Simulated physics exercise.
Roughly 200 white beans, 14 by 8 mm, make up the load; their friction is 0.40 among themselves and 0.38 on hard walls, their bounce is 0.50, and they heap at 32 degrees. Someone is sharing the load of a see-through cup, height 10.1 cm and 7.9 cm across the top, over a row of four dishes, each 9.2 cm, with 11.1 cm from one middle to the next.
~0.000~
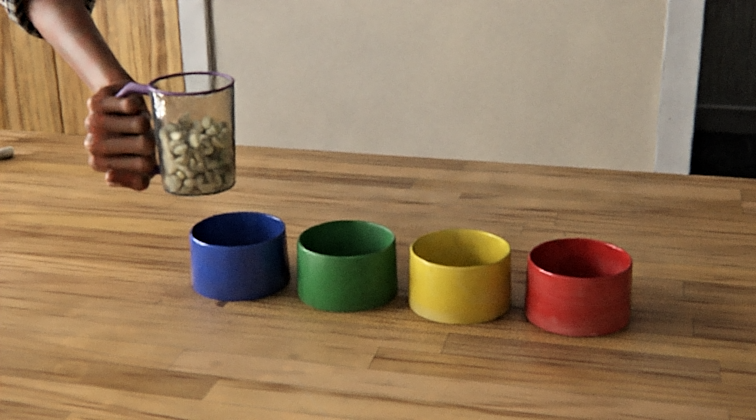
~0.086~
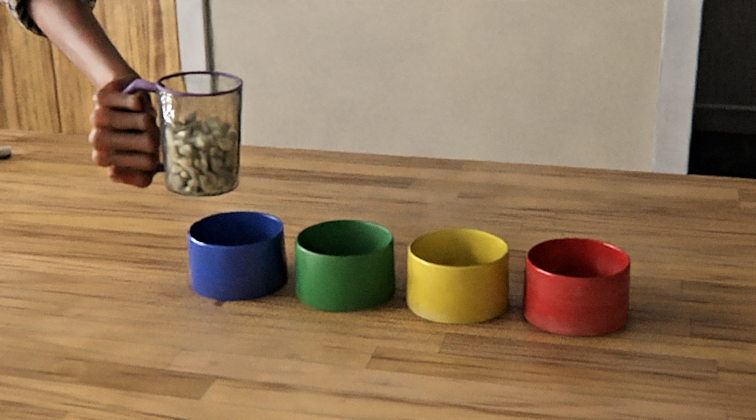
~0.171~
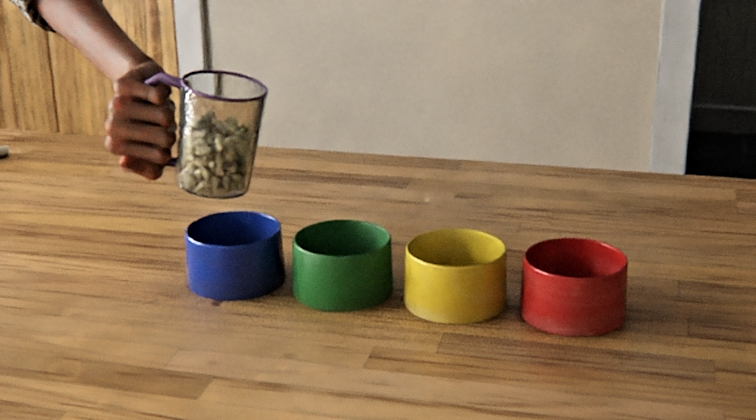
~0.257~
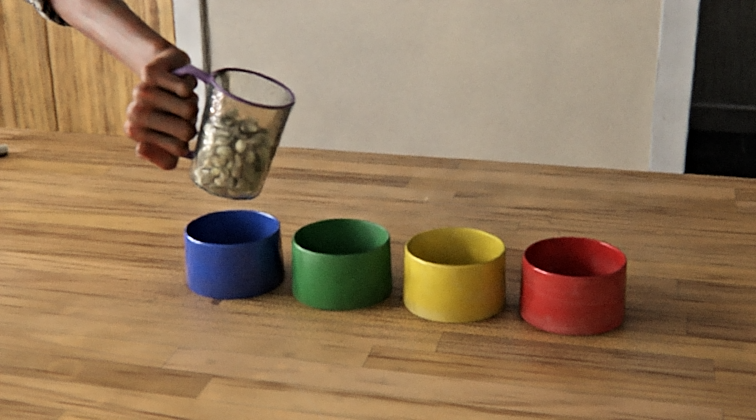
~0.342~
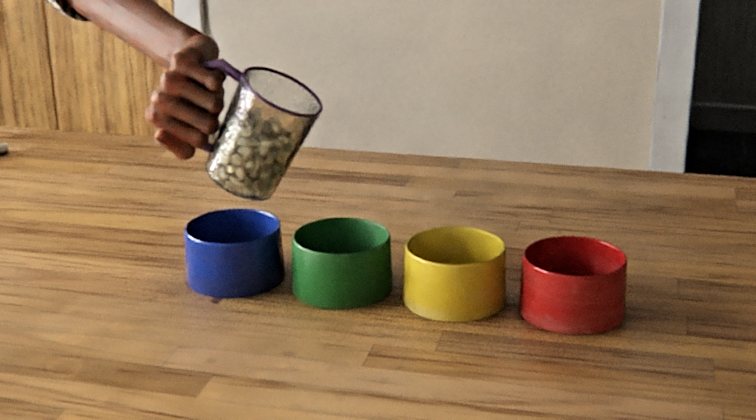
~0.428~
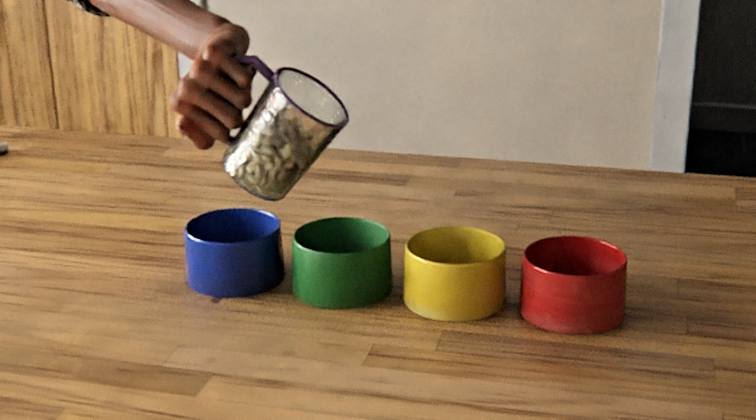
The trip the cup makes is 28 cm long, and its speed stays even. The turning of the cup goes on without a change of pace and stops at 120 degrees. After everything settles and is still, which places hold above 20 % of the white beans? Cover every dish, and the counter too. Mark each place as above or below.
Marks: Red dish above, blue dish below, green dish below, yellow dish below, counter below.
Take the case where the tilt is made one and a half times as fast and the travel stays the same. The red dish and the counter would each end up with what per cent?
Shares: Red 40, counter 20.
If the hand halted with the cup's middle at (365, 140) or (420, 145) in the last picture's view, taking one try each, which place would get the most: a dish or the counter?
Try 1 - yellow; try 2 - yellow.
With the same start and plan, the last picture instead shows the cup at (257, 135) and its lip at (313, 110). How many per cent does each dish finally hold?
Red: 100 / blue: 0 / green: 0 / yellow: 0.
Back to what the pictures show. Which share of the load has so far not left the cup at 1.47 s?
Close to 5 per cent of the load, I'd guess.
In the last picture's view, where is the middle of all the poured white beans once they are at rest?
In the last view, approximately (569, 286).
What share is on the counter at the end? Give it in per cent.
The answer is roughly 0 per cent.
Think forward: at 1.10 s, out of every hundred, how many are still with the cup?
I reckon around 100 per cent.
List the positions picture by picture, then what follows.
In the first picture, cup at (196, 134), tilt 0 degrees, lip at (230, 85), moved 0.0 cm; middle of the pieces at (200, 154); blue dish at (238, 229); green dish at (346, 239); yellow dish at (460, 248); red dish at (580, 258).
In the second picture, cup at (201, 134), tilt 3 degrees, lip at (239, 88), moved 0.8 cm; middle of the pieces at (204, 154).
In the third picture, cup at (218, 135), tilt 11 degrees, lip at (264, 96), moved 2.8 cm; middle of the pieces at (218, 154).
In the fourth picture, cup at (239, 135), tilt 20 degrees, lip at (292, 104), moved 5.0 cm; middle of the pieces at (236, 153).
In the fifth picture, cup at (261, 136), tilt 28 degrees, lip at (319, 113), moved 7.2 cm; middle of the pieces at (254, 152).
In the sixth picture, cup at (283, 137), tilt 37 degrees, lip at (345, 124), moved 9.4 cm; middle of the pieces at (273, 151); blue dish at (233, 226); green dish at (341, 235); yellow dish at (455, 245); red dish at (575, 256). Its pace works out near 100 degrees a second; the hand travels 25 cm a second.
Then, at 0.83 s, tilt 77 degrees; cup holds 100 %.
Then, at 1.10 s, tilt 104 degrees; cup holds 100 %.
After 1.47 s, tilt 120 degrees; cup holds 5 %, red 90 %.
By 1.9 s all is still; red 100 %, blue 0 %, green 0 %, yellow 0 %, counter 0 %.
